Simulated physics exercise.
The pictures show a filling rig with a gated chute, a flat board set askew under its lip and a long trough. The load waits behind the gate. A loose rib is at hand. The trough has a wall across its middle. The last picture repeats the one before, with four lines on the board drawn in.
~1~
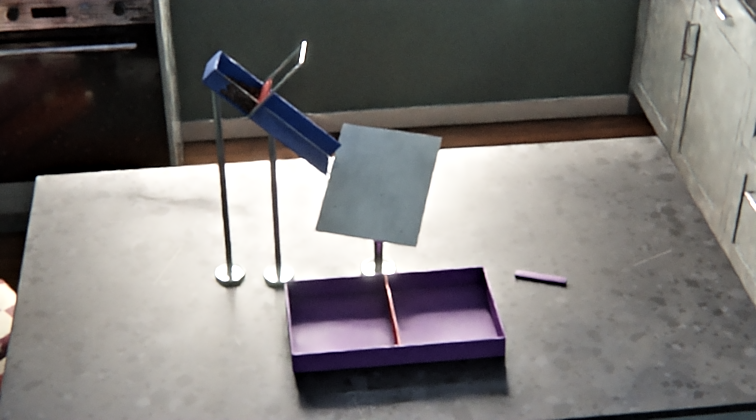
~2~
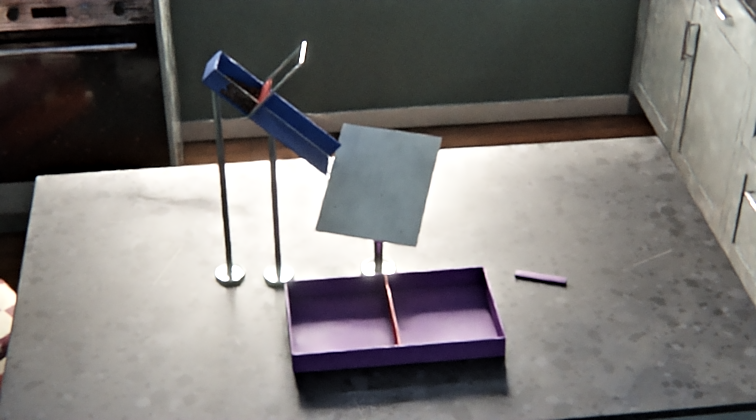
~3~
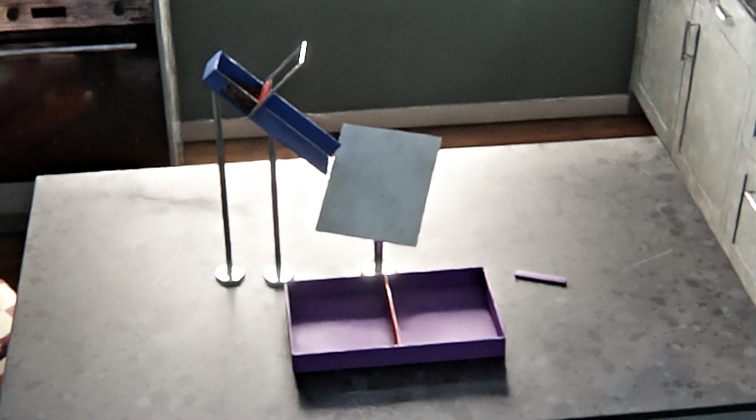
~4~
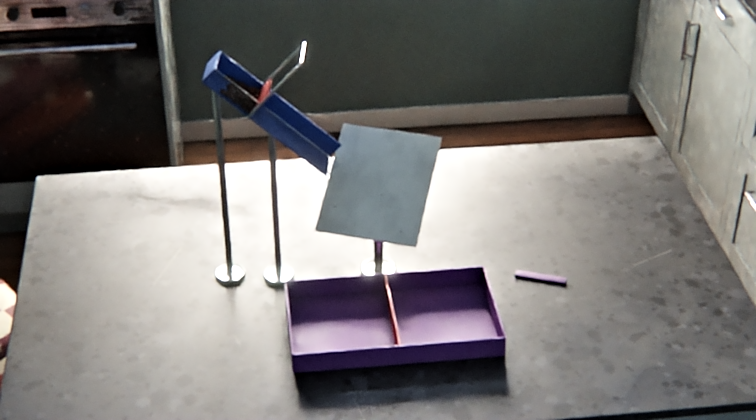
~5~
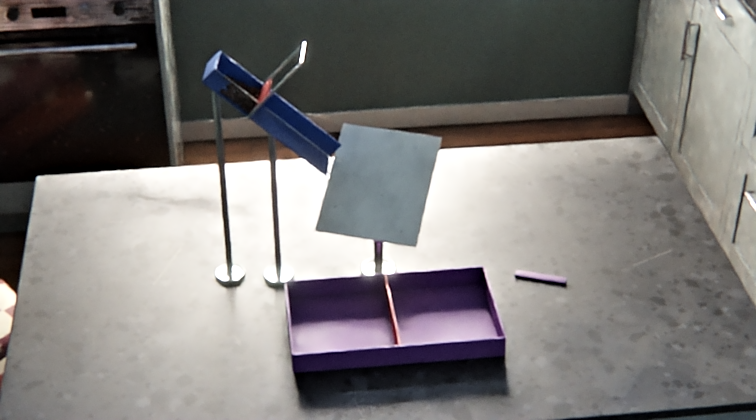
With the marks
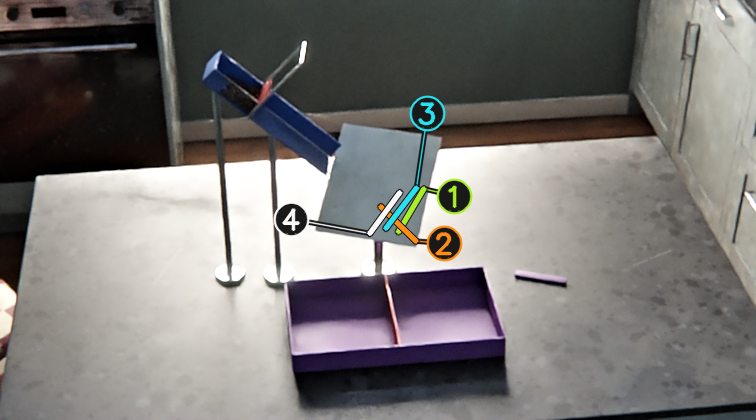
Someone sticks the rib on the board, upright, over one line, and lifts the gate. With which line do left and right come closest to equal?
The answer is line 2.
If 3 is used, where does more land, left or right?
More lands on the left.
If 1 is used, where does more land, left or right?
The left half.
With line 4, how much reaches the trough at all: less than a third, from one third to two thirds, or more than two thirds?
Line 4 gives more than two thirds.
On the marked copy, line 1 from (423, 188) to (398, 231); line 2 from (380, 206) to (415, 241); line 3 from (416, 188) to (385, 228); line 4 from (399, 192) to (369, 233).
Choosing 1, of what is caught, the larger part in the left half, roughly a quarter in the right.
Choosing 2, of what is caught, roughly half in the left half, roughly half in the right.
Choosing 3, of what is caught, almost all in the left half, about a tenth in the right.
Choosing 4, of what is caught, almost all in the left half, about a tenth in the right.
